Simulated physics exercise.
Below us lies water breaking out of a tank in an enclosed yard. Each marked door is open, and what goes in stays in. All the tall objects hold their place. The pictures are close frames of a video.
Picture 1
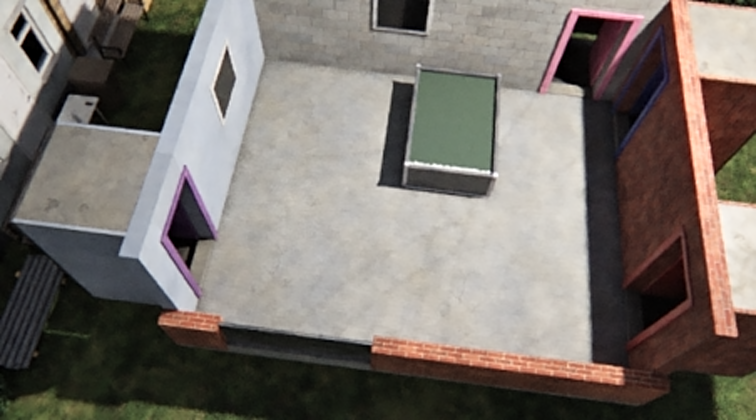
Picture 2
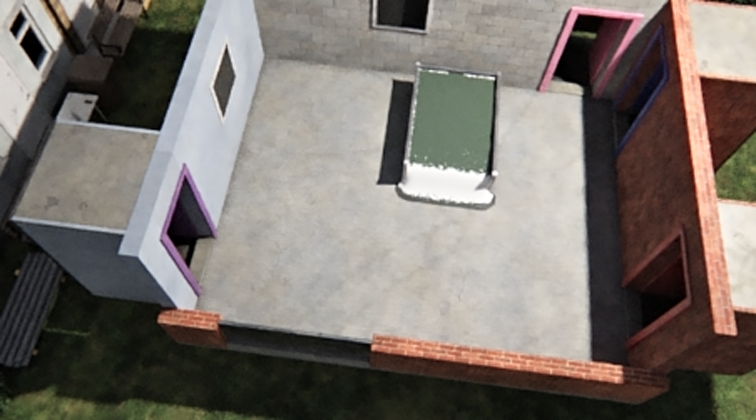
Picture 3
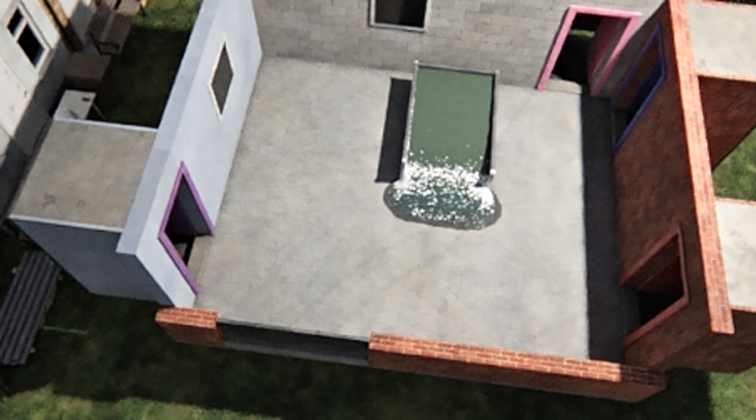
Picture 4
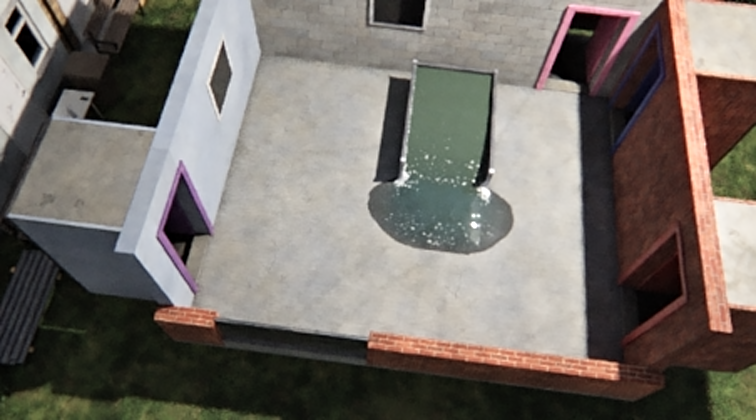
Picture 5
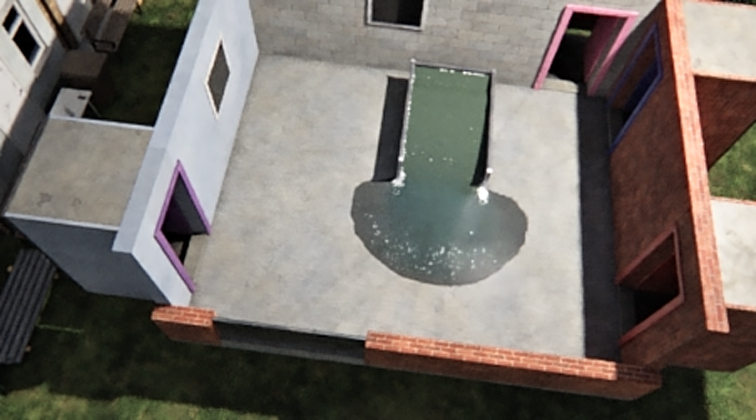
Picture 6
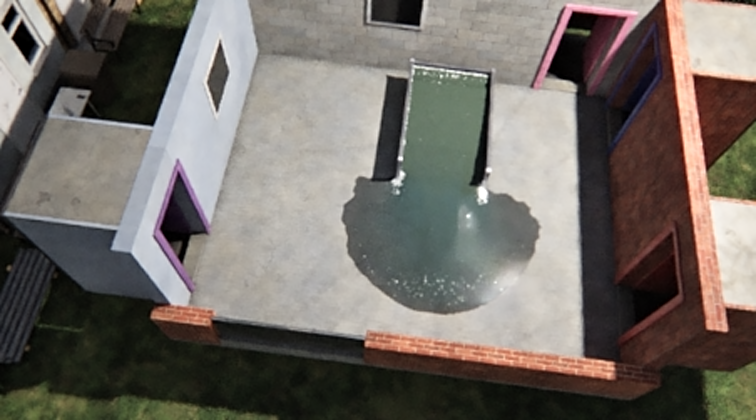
To begin with, green water sits in an open tank on the concrete floor of a walled yard seen from above. Then the tank's near side gives way and white, foaming water pours out, spreading toward the low brick wall in a widening, rounded dark pool while the surrounding walls stay still.
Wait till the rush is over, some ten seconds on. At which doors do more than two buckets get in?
In the end: The red door takes more than that; the purple door takes more than that; the blue door stays under that; the pink door takes more than that.
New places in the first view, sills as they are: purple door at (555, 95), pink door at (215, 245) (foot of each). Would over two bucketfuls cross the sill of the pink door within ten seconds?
Then: Pink takes more.
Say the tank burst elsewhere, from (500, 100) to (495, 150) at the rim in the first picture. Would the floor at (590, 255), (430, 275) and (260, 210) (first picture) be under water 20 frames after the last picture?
One after the other: Flooded, free of water, no water.
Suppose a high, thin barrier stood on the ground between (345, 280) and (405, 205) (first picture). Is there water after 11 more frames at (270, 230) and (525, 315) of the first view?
In that order: Under water, under water.
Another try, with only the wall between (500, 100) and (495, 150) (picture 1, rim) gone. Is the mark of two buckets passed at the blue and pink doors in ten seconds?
The blue one is over, the pink one takes more.
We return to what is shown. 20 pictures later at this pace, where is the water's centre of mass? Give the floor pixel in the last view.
Near (436, 266).
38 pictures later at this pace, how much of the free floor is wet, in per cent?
Near 85 in a hundred.
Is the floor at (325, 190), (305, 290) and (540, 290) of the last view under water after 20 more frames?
One after the other: Dry, wet, under water.
A moment on, water covers 30 % of the floor; the red door not reached, the purple door not reached, the blue door not reached, the pink door not reached.
Next, water covers 40 % of the floor; the red door wet at the sill, nothing in, the purple door not reached, the blue door not reached, the pink door not reached.
Then, water covers 45 % of the floor; the red door over two buckets in, the purple door under two buckets in, the blue door not reached, the pink door not reached.
Later, water covers 85 % of the floor; the red door far over two buckets in, the purple door over two buckets in, the blue door wet at the sill, nothing in, the pink door under two buckets in.
In the end, water covers 100 % of the floor; the red door far over two buckets in, the purple door over two buckets in, the blue door wet at the sill, nothing in, the pink door over two buckets in.
